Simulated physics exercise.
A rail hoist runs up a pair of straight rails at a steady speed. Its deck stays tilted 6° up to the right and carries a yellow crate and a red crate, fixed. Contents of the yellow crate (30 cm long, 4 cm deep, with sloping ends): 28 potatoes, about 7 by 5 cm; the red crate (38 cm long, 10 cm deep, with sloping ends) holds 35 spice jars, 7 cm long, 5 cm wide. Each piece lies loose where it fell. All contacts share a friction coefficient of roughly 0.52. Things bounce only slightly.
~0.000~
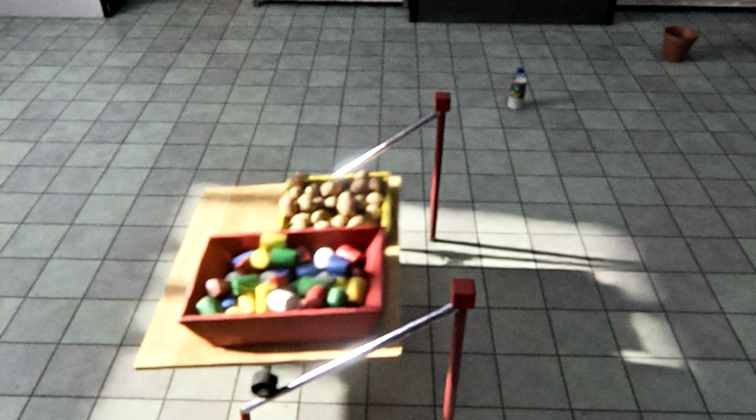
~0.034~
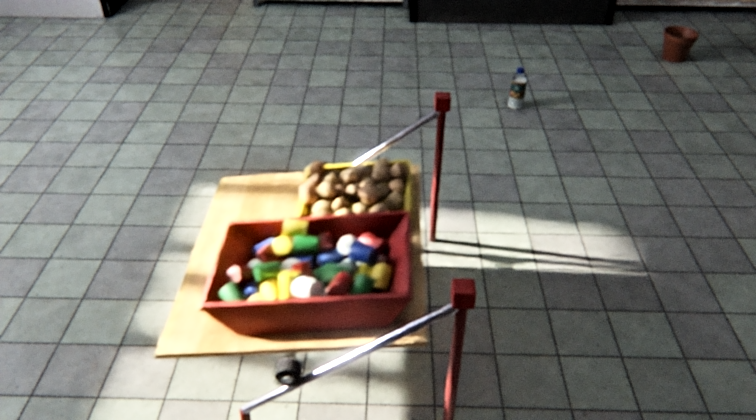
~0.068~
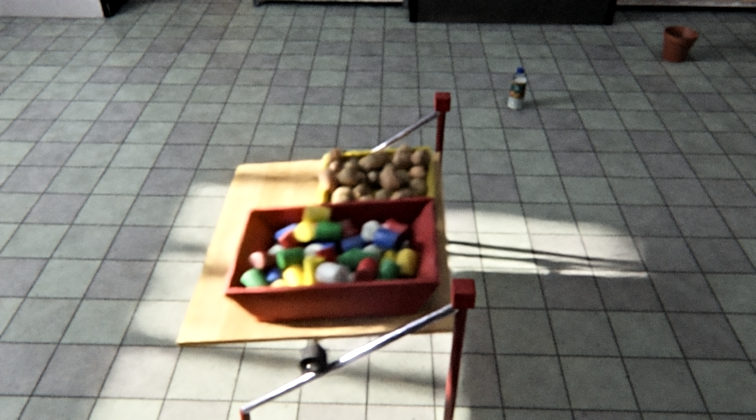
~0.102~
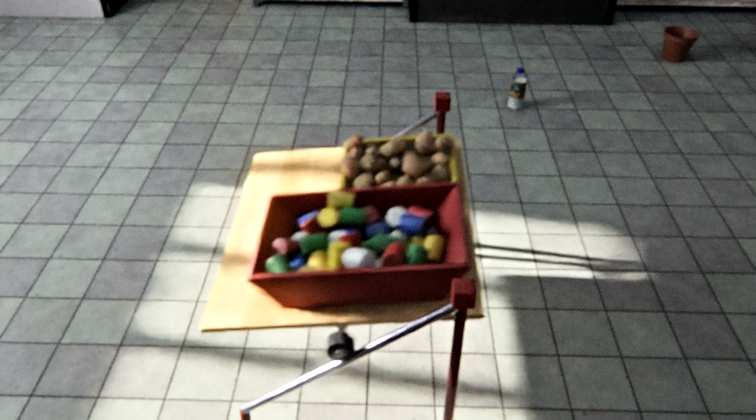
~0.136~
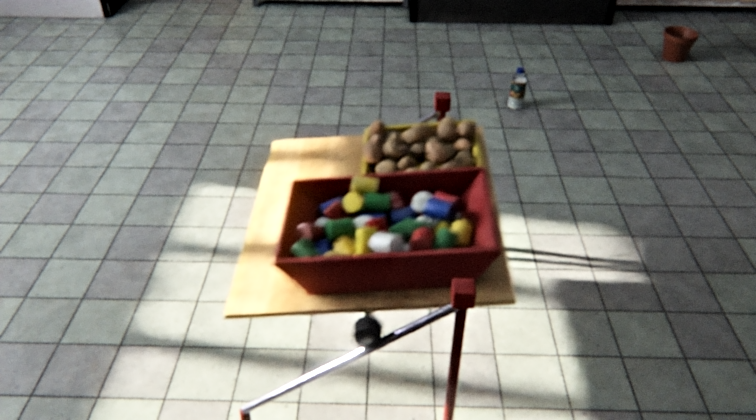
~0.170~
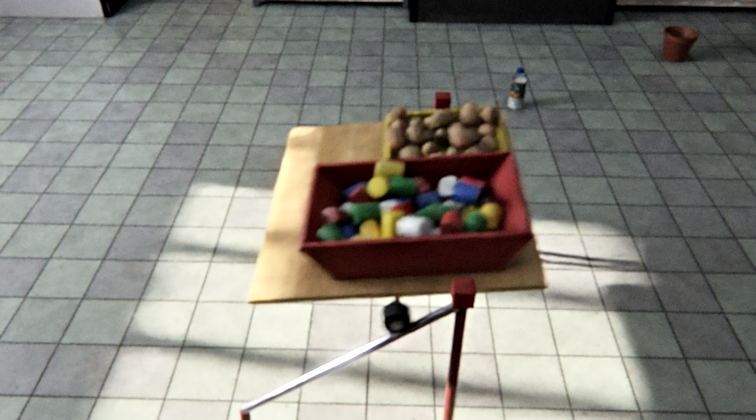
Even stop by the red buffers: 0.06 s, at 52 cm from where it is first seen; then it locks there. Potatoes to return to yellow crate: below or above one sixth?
Above.
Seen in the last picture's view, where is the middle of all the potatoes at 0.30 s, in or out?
At about (507, 100).
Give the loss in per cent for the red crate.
The red crate loses 35 percent of its load.
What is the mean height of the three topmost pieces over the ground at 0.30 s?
84 cm.
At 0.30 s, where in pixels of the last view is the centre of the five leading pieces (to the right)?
Around pixel (563, 109).
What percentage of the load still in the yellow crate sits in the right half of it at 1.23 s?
80 per cent or so.
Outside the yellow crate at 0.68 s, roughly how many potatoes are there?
Around 16 of them, I'd say.
After 0.18 s, the buffers are touched.
After 0.30 s, the yellow crate is down by 5 of 28 and the red crate is down by 2 of 35.
After 0.46 s, the yellow crate is down by 16 of 28 and the red crate is down by 11 of 35.
After 0.68 s, the yellow crate is down by 17 of 28 and the red crate is down by 12 of 35.
When it is over (at 1.23 s), the yellow crate is down by 18 of 28 and the red crate is down by 12 of 35. Asked share, 18 of 28, 64 per cent.
